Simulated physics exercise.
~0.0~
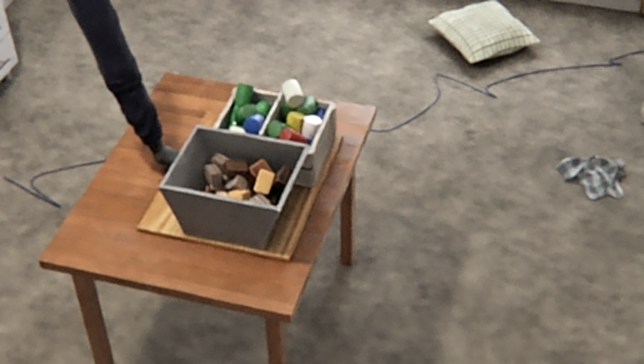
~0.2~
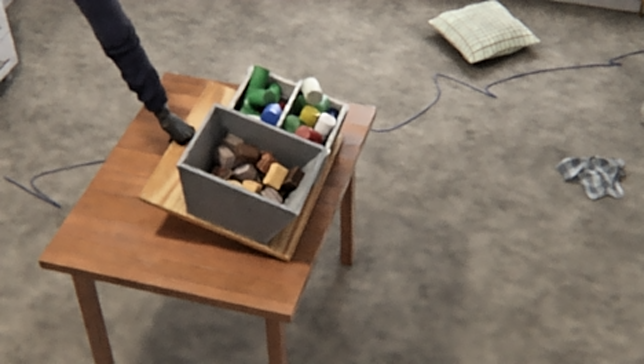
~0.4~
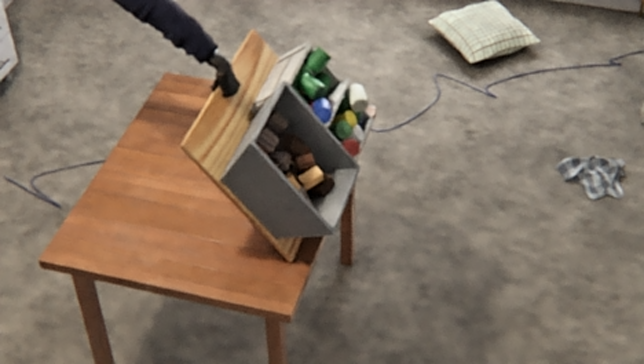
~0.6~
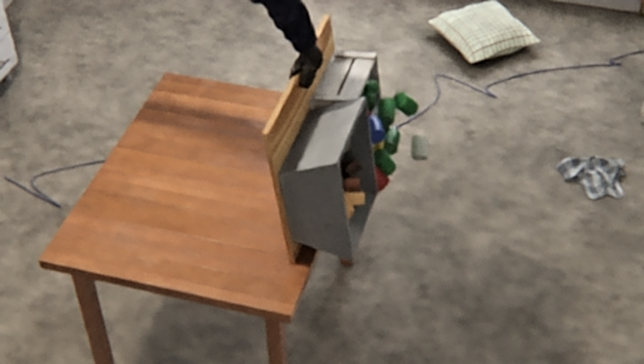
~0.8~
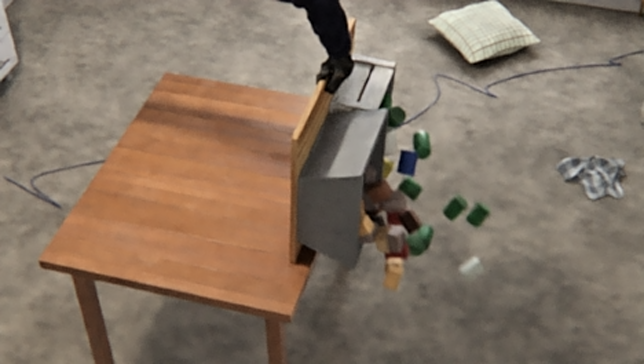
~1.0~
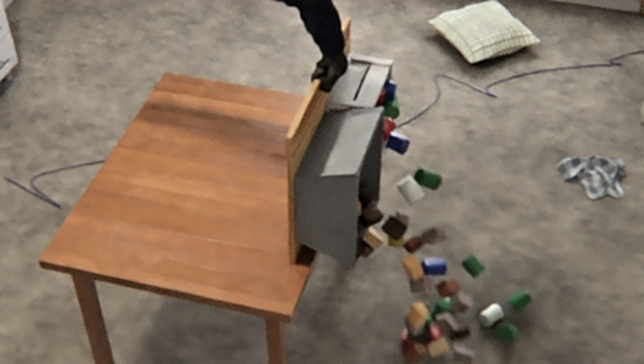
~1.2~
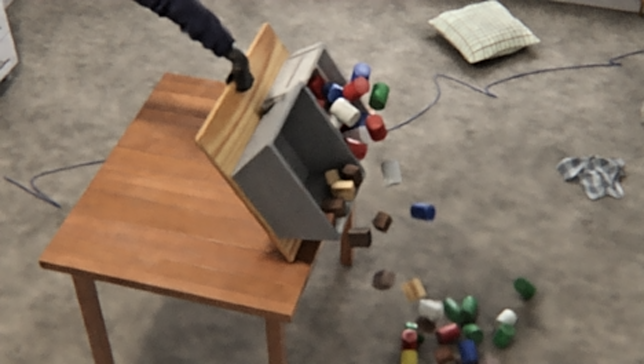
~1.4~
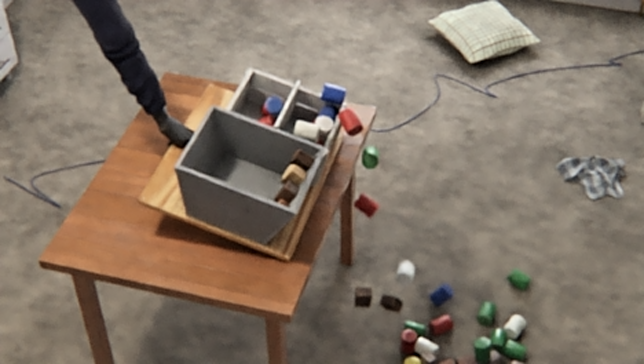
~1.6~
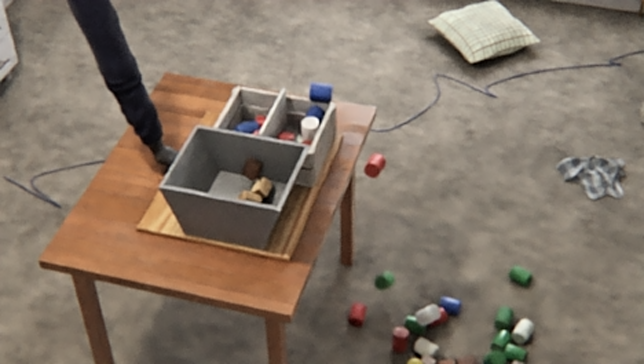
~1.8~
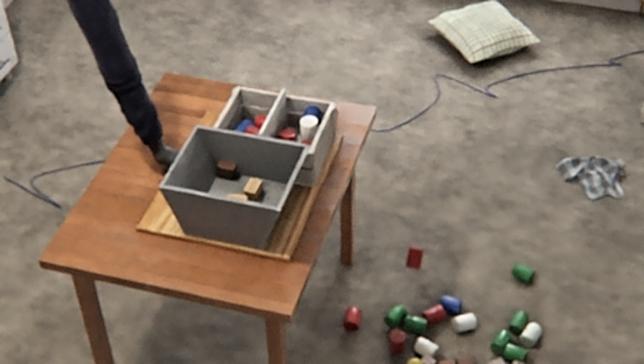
Board with two trays tipping up on a table, spilling most of their jars and blocks onto the floor, then lowering flat.
